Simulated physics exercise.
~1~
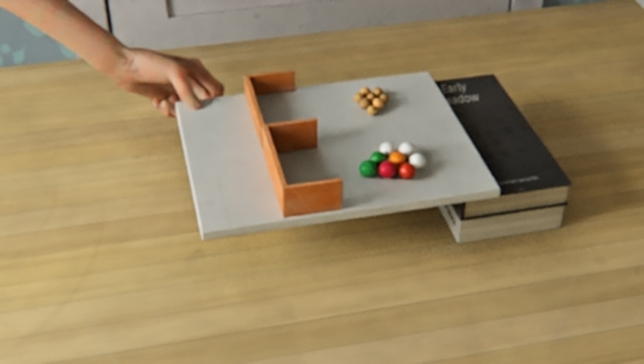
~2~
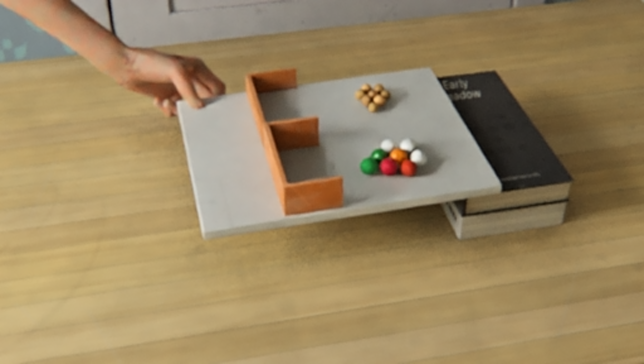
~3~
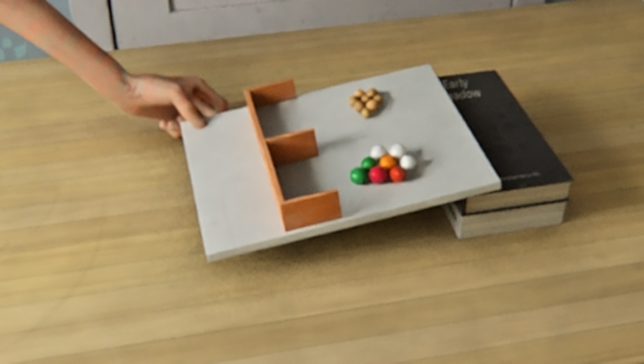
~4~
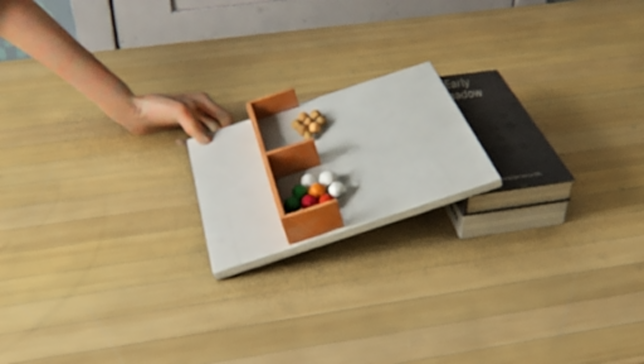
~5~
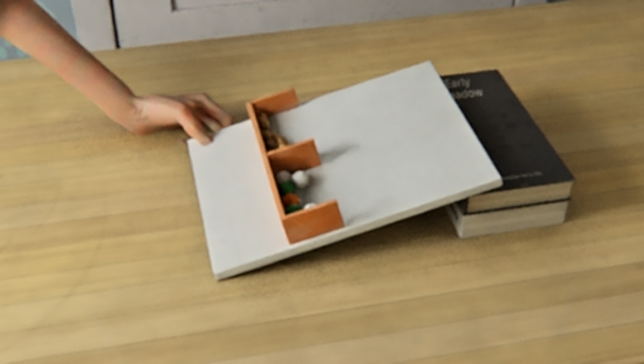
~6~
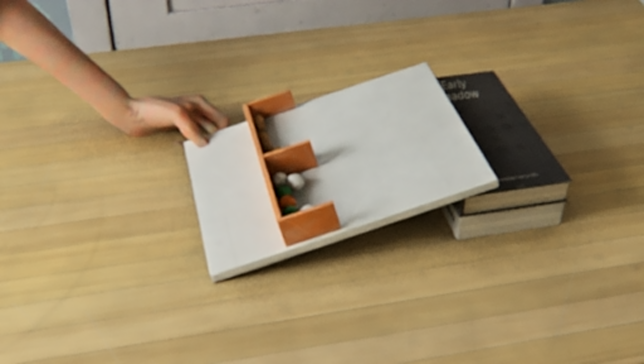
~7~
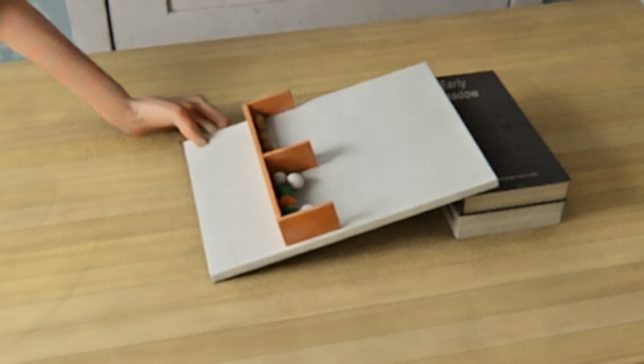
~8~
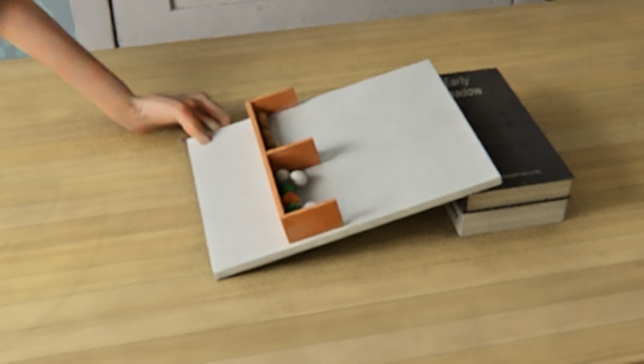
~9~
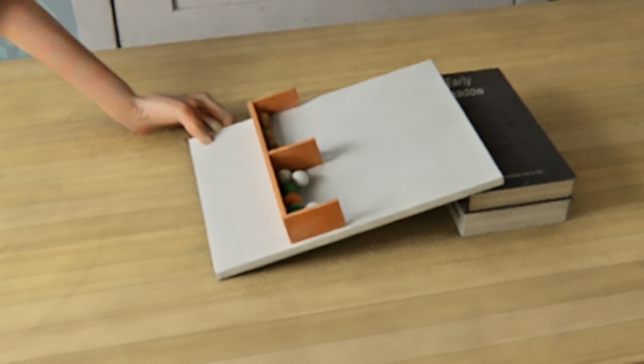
On a wooden table, a hand lowered the left end of a pale board propped on books, and a cluster of colourful balls and a smaller golden-brown heap slid down leftward until both came to rest behind the orange barriers.
